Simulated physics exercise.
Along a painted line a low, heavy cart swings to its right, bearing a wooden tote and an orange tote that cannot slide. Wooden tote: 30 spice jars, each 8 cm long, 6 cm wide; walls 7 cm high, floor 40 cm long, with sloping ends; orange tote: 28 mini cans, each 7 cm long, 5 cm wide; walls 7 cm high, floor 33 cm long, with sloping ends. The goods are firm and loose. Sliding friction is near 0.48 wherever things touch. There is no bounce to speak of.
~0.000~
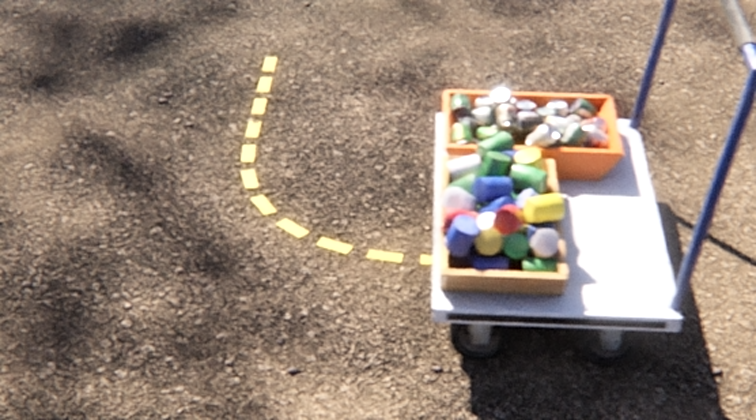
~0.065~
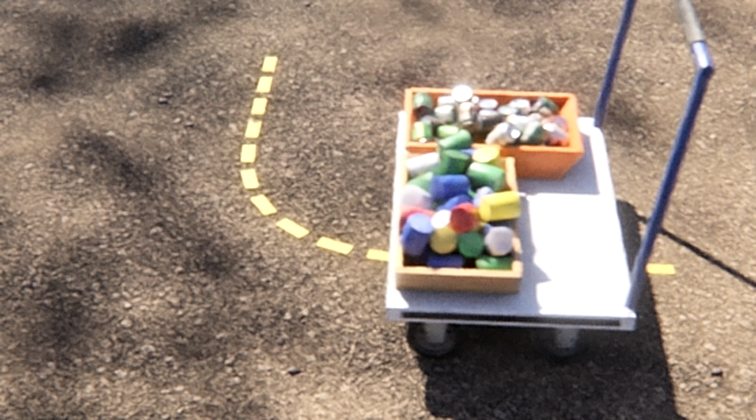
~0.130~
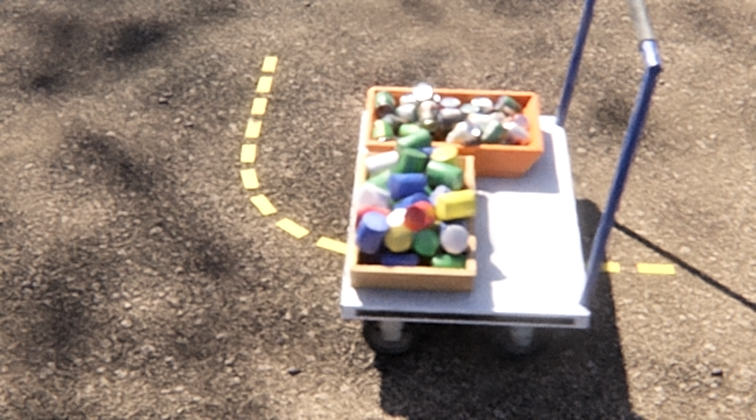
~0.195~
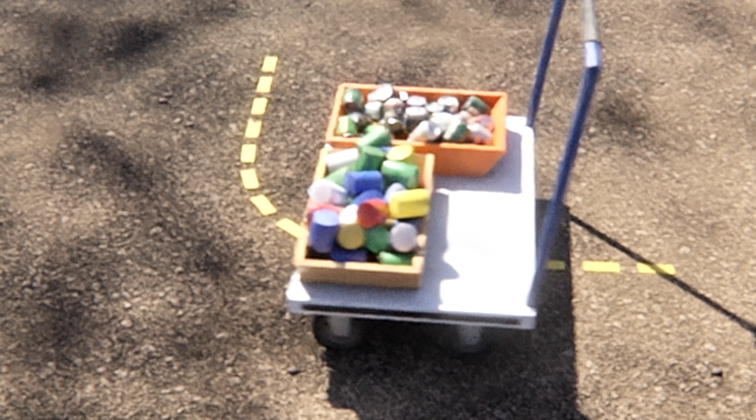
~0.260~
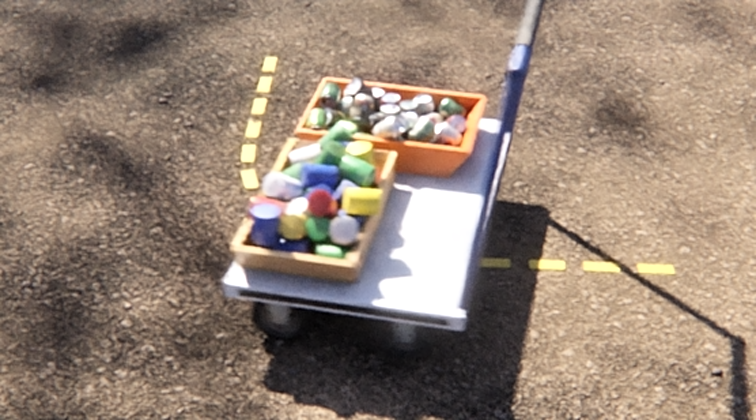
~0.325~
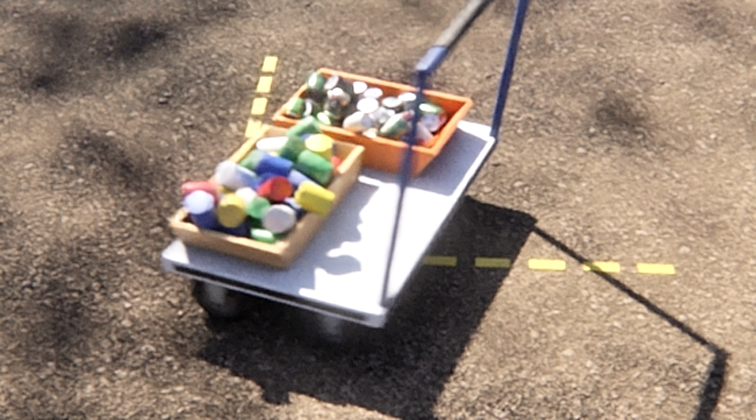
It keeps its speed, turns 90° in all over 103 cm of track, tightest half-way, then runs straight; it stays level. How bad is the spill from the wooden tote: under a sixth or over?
It sheds more than a sixth of them.
After 0.46 s, wooden tote 25 in, 5 out and orange tote 28 in, 0 out.
After 0.59 s, wooden tote 23 in, 7 out and orange tote 28 in, 0 out.
After 0.78 s, wooden tote 21 in, 9 out and orange tote 28 in, 0 out.
Final count (at 1.24 s), wooden tote 19 in, 11 out and orange tote 28 in, 0 out. Asked share, 11 of 30, 37 per cent.
